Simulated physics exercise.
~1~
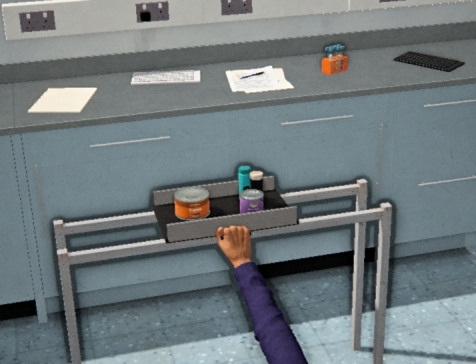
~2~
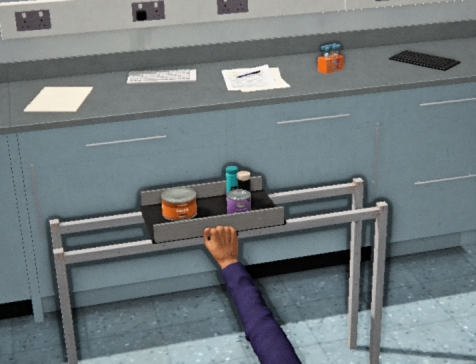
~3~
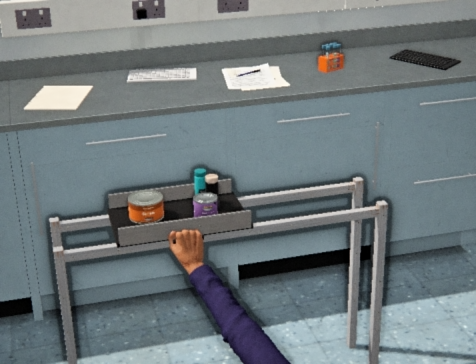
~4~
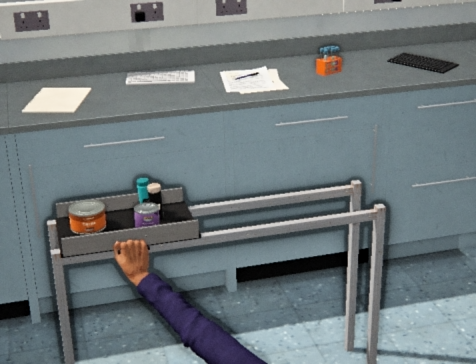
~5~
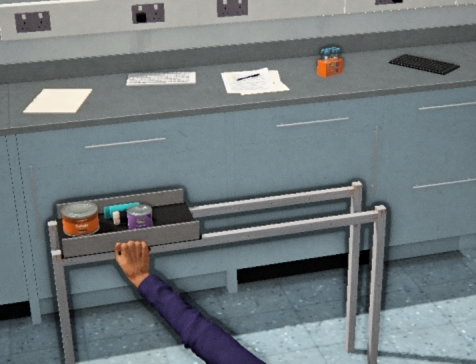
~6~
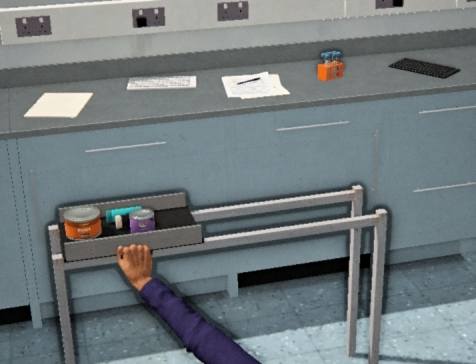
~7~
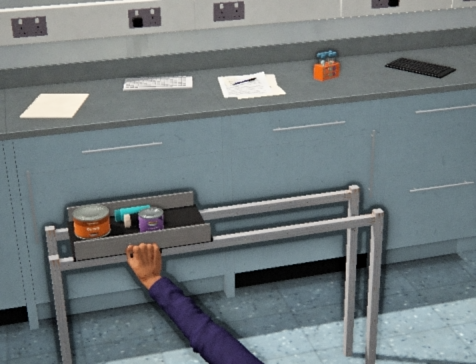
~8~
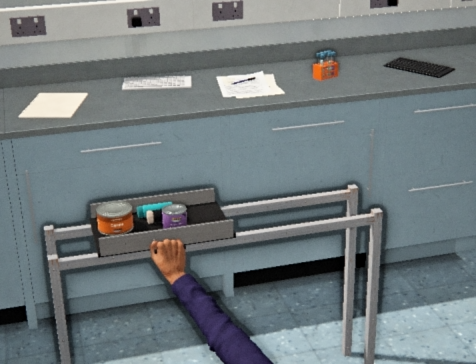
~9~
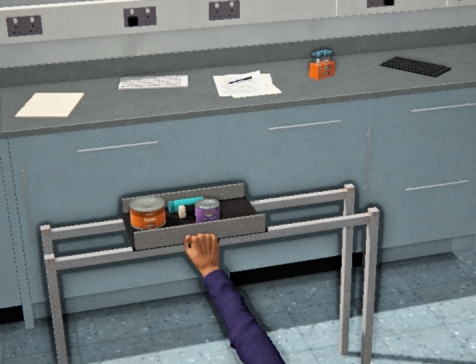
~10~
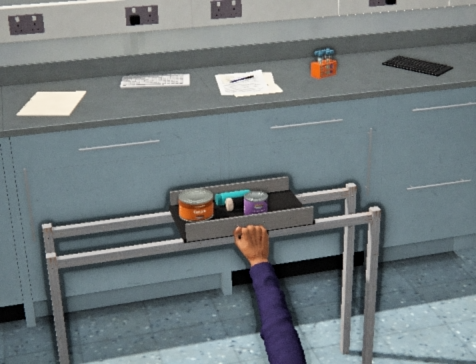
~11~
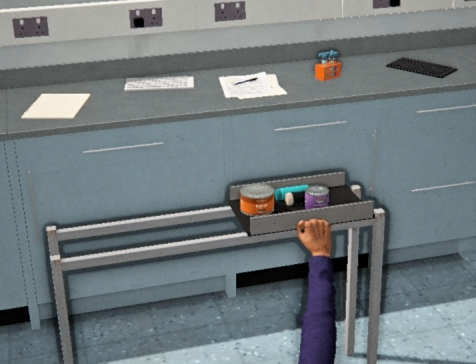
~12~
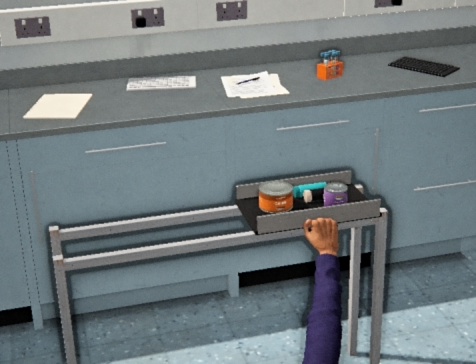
Hand sliding a small tray of containers left along a frame, two slim ones toppling, then right to the far end.
